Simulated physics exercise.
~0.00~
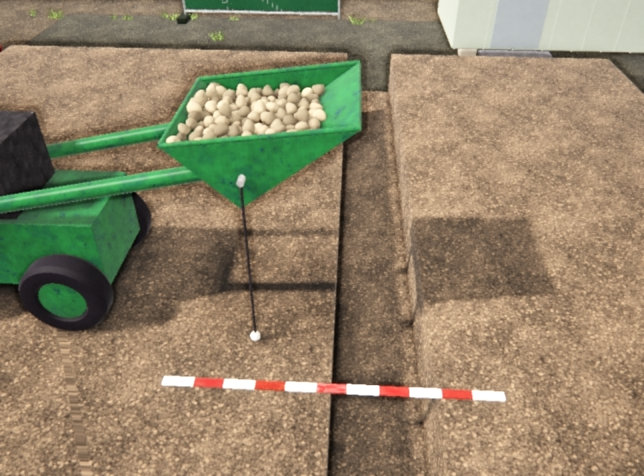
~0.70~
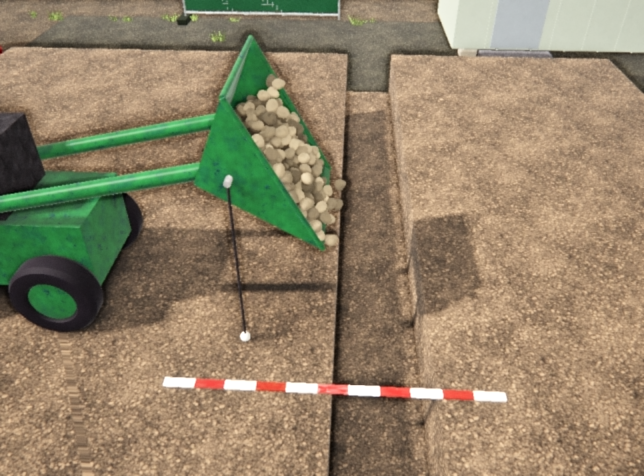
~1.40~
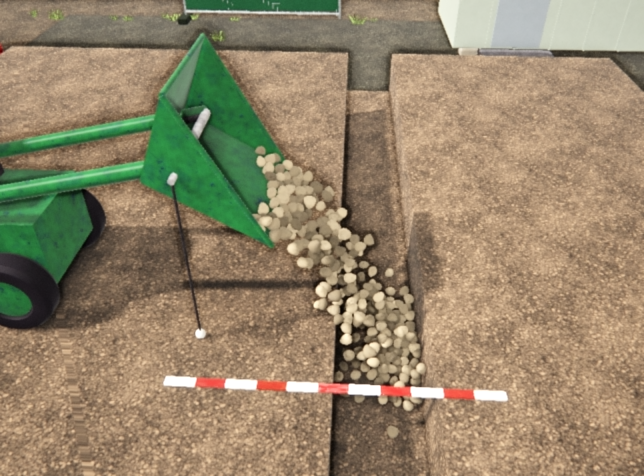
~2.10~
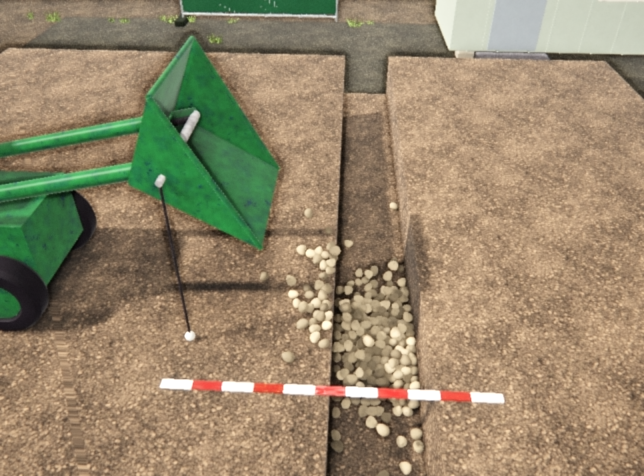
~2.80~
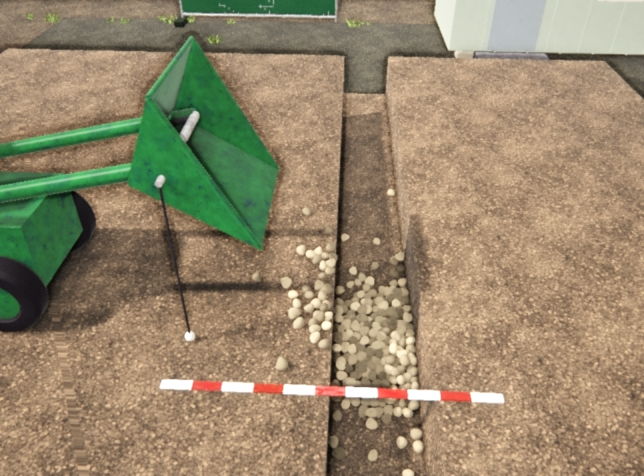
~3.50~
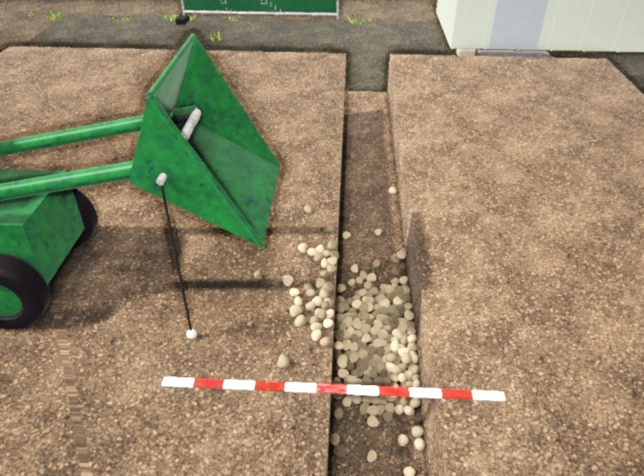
On bare brown ground, a green loader tips pale stones mostly into a trench, then stays still.
